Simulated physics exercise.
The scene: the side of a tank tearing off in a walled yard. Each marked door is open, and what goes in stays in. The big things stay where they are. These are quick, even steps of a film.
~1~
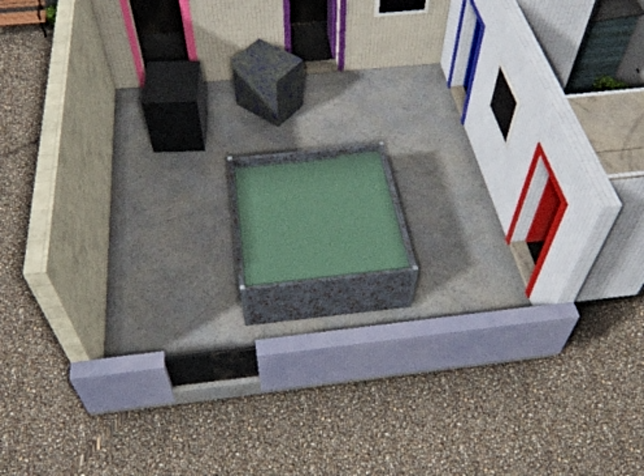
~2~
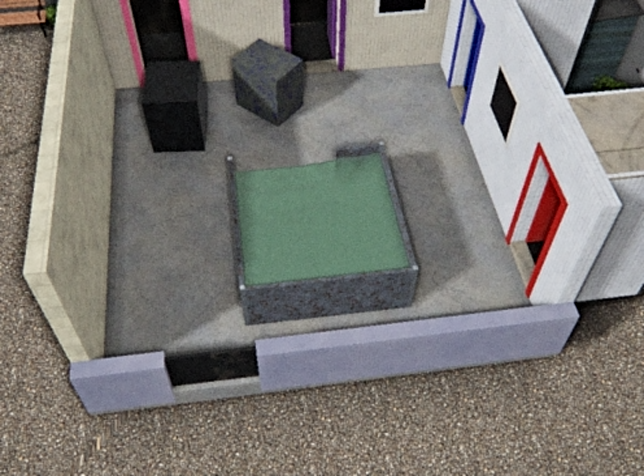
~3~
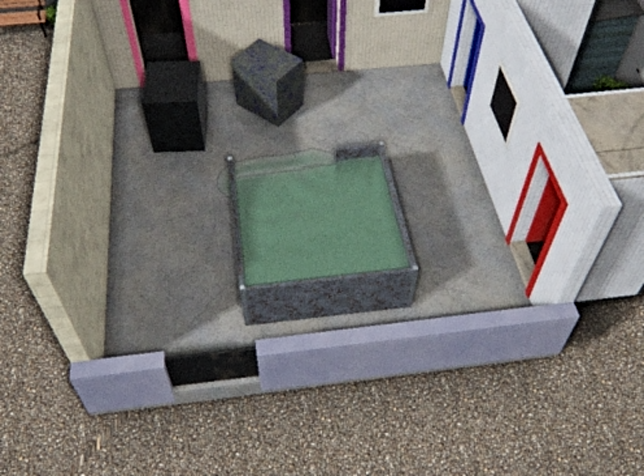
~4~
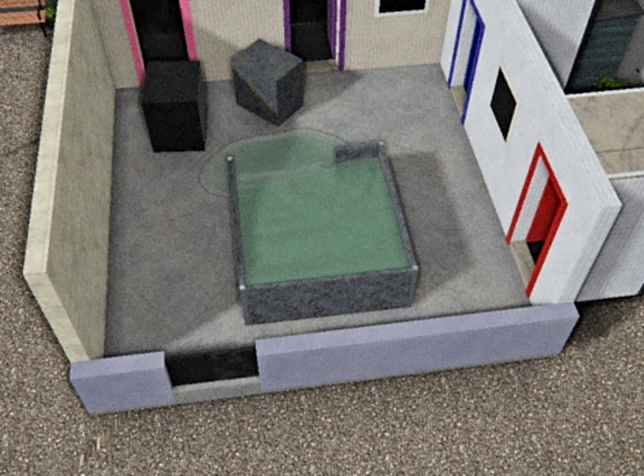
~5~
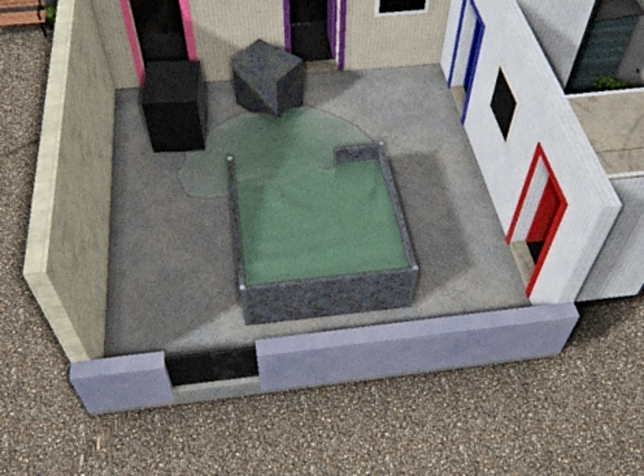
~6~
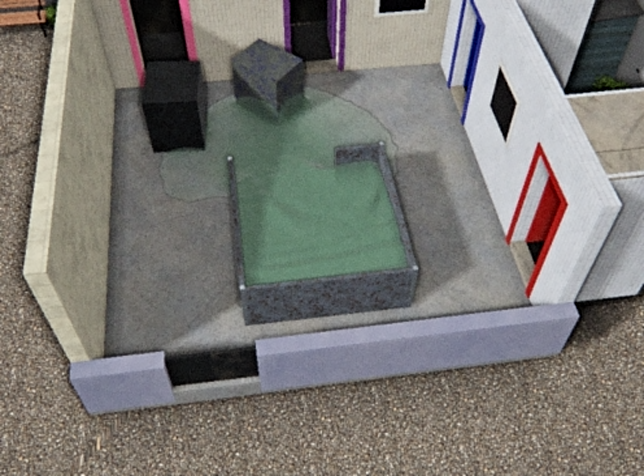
A walled courtyard with a grey floor is seen from above by a still camera. A square, dark-walled tank of green water sits near the middle, with two dark blocks behind it, pink and purple doorways at the back, and blue and red ones on the right. Most of the tank's far side vanishes, and water pours through the gap, spreading backward across the floor around the blocks.
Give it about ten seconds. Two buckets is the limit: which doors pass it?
In the end: The pink door lets in a lot; the purple door lets in a lot; the blue door lets in a lot; the red door lets in a lot.
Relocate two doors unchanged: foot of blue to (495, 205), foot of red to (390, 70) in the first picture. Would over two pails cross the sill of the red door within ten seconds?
In short: Red door floods.
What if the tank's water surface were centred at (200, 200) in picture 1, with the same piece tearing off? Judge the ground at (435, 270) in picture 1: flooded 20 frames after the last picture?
Answer: No water.
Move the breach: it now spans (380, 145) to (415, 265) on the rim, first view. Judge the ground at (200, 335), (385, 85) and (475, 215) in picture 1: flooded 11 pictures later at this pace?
As listed: Clear, flooded, under water.
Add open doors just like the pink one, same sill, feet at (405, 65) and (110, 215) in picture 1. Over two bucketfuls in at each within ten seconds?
In turn: Is over, takes less.
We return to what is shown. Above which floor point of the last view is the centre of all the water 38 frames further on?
At about (293, 196).
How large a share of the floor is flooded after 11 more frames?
Some 40 per cent.
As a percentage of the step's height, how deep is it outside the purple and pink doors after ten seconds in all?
About 80 and 60 per cent.
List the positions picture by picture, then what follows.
The water tank at (317, 214) is whole and still, in the first frame.
The front is at a hidden place, out from the gap on the water tank's far side, in the second frame.
Water pours out on the water tank's far side and has run to (223, 177), in the third frame.
Water pours out on the water tank's far side and has run to (310, 132), in the fourth frame.
Water pours out on the water tank's far side and has run to (303, 108), in the fifth frame.
Water pours out on the water tank's far side and has run to (312, 90), in the sixth frame.
A moment on, water covers 35 % of the floor; the pink door under two buckets in, the purple door under two buckets in, the blue door not reached, the red door not reached.
Next, water covers 40 % of the floor; the pink door over two buckets in, the purple door over two buckets in, the blue door wet at the sill, nothing in, the red door not reached.
Then, water covers 65 % of the floor; the pink door far over two buckets in, the purple door far over two buckets in, the blue door over two buckets in, the red door not reached.
Later, water covers 95 % of the floor; the pink door far over two buckets in, the purple door far over two buckets in, the blue door far over two buckets in, the red door wet at the sill, nothing in.
In the end, water covers 100 % of the floor; the pink door far over two buckets in, the purple door far over two buckets in, the blue door far over two buckets in, the red door far over two buckets in.
